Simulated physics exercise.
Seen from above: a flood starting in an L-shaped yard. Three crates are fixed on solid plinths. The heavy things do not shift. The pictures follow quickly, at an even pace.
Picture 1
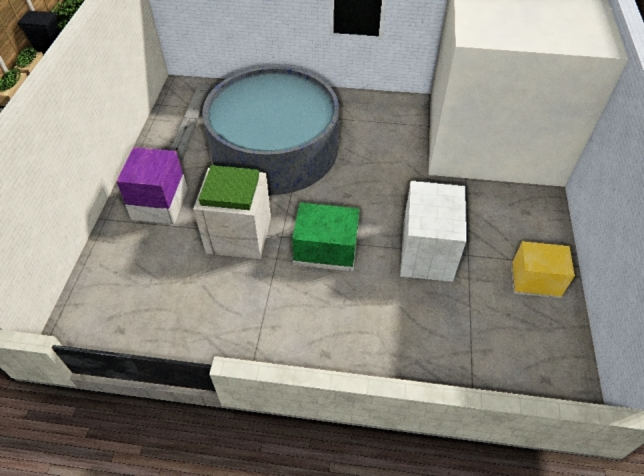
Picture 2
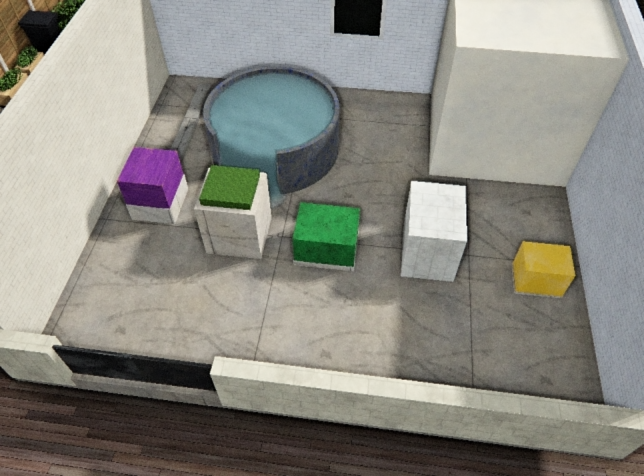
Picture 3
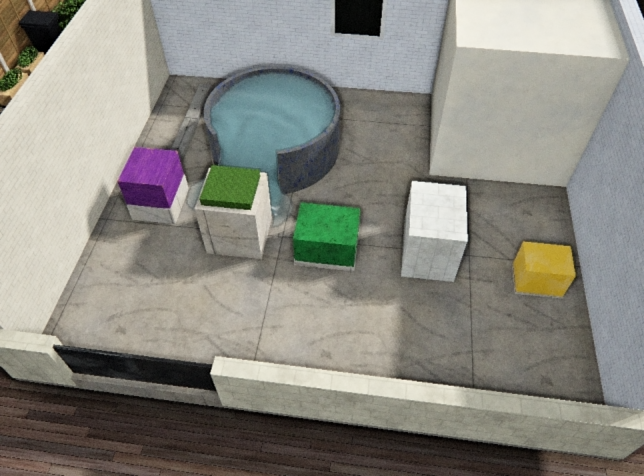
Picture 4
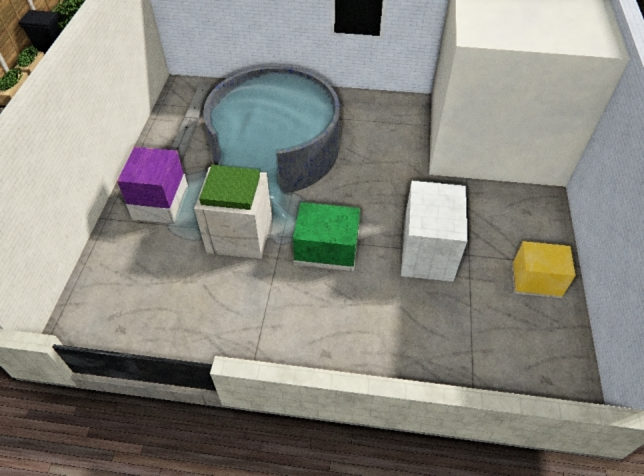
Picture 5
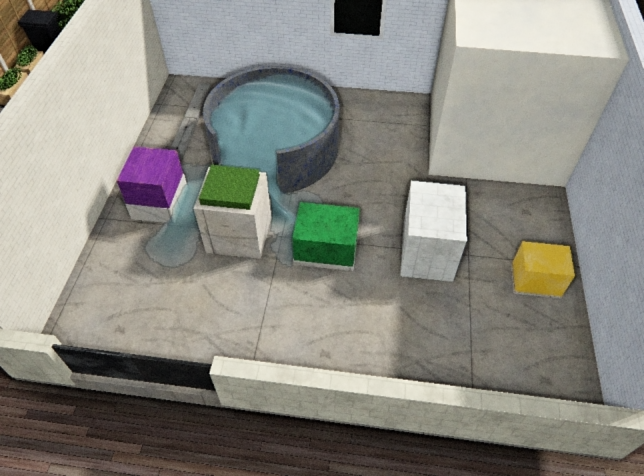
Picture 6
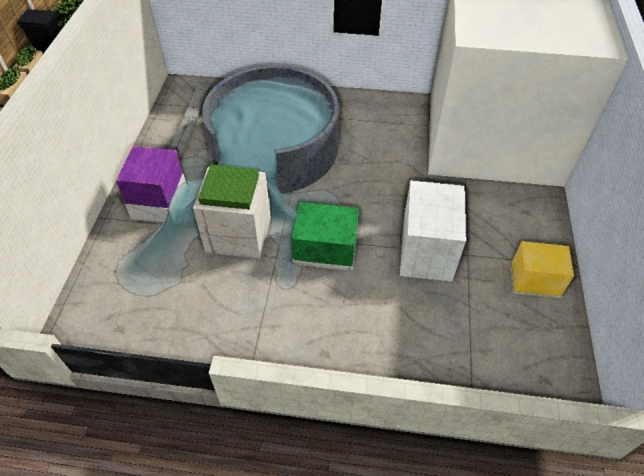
Walled paved yard with water pouring from a gap in a round tank, spreading around the green-topped block and toward the lower left.
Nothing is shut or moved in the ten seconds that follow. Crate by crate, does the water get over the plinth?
In the end: The green crate gets wet; the yellow crate gets wet; the purple crate gets wet.
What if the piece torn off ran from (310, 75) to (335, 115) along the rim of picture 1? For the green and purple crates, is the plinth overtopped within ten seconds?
One by one: The green crate takes water; the purple crate keeps dry.
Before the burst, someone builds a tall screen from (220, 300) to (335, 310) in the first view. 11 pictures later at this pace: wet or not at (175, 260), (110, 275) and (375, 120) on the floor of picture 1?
As listed: Wet, awash, free of water.
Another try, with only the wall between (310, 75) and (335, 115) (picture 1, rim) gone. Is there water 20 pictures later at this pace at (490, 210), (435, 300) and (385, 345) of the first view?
In that order: Flooded, clear, under water.
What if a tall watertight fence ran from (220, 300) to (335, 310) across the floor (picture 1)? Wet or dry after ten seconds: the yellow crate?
In short: Yellow crate takes water.
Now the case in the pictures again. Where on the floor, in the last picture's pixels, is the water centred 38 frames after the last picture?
Around (278, 221).
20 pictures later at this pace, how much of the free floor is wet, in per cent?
Close to 75 %.
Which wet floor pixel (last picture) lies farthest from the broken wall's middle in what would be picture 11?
Close to (30, 356).
A moment on, water covers 30 % of the floor; the green crate water round its plinth, the yellow crate not reached, the purple crate water round its plinth.
Next, water covers 55 % of the floor; the green crate water round its plinth, the yellow crate not reached, the purple crate water round its plinth.
Then, water covers 75 % of the floor; the green crate water round its plinth, the yellow crate water round its plinth, the purple crate water round its plinth.
Later, water covers 95 % of the floor; the green crate water round its plinth, the yellow crate water round its plinth, the purple crate water round its plinth.
In the end, water covers 100 % of the floor; the green crate was topped, the yellow crate was topped, the purple crate was topped.
